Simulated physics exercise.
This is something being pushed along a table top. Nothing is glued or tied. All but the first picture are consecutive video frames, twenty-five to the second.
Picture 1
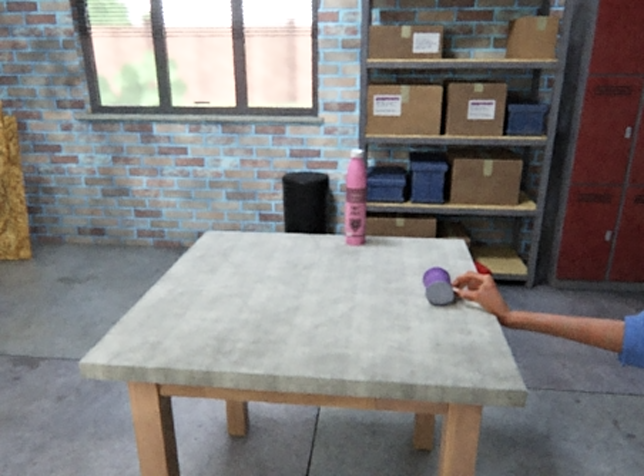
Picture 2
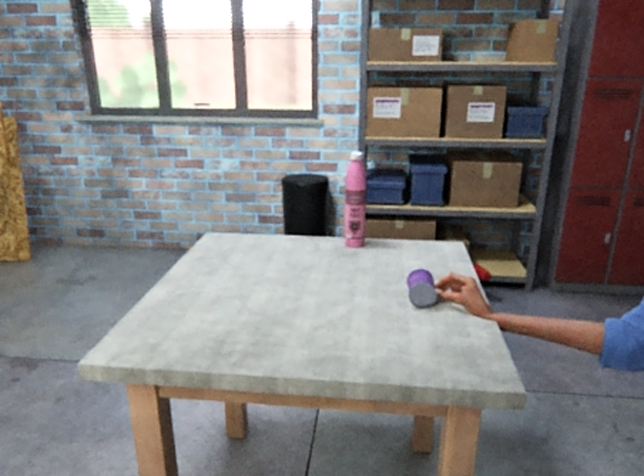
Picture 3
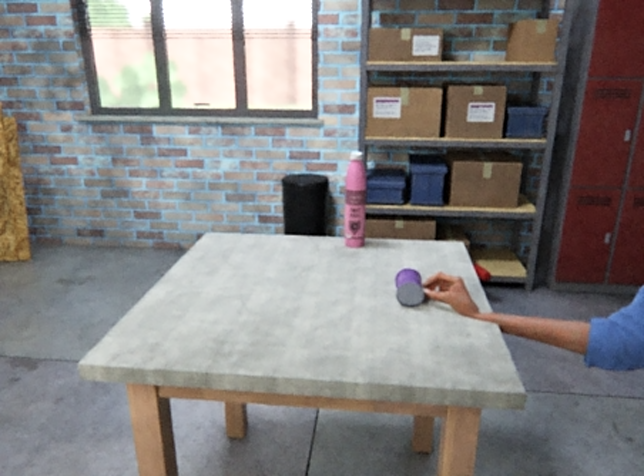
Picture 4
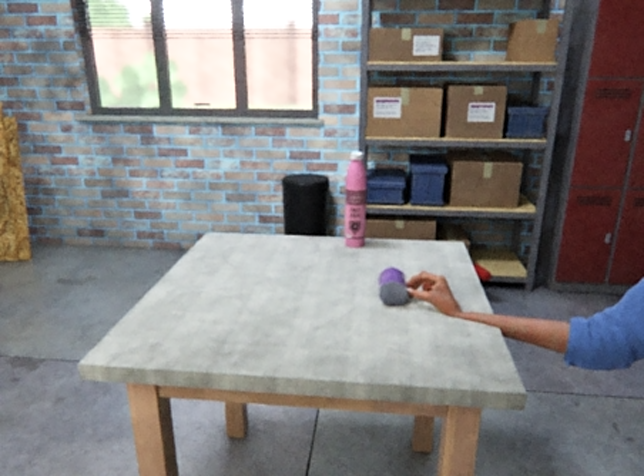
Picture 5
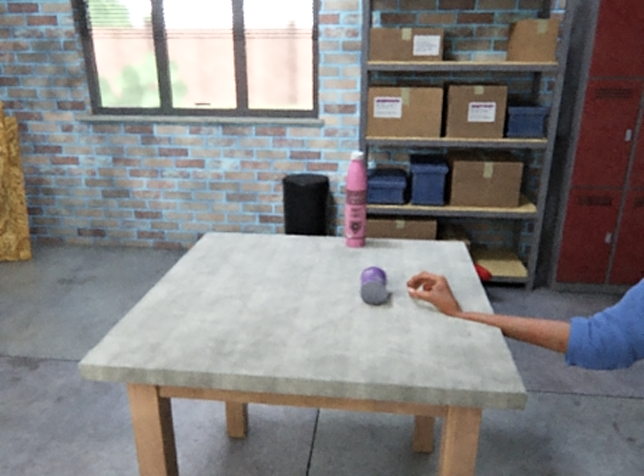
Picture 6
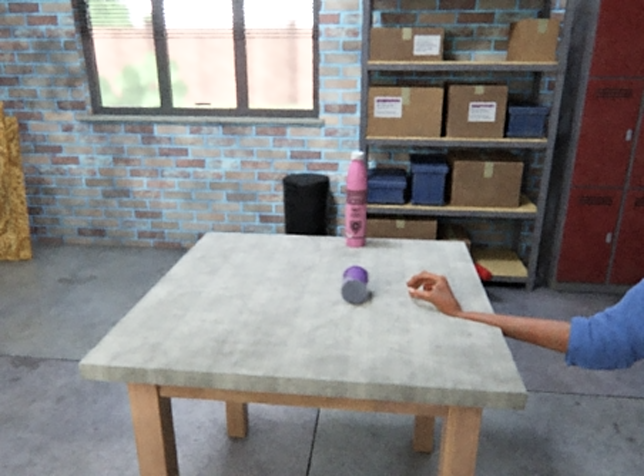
On a grey table in a brick-walled room, a hand pushed a small purple tin leftward from the right side, then stayed still while the tin kept moving left, away from the fingers.
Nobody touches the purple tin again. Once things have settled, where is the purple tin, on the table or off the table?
The purple tin drops to the floor.
Then, 0.20 s on from there, purple tin shifted well along near (268, 281).
Then, 0.60 s on from there, purple tin now off the table.
Then, 0.90 s on from there, things are still on the move.
In the end, off the table, purple tin.
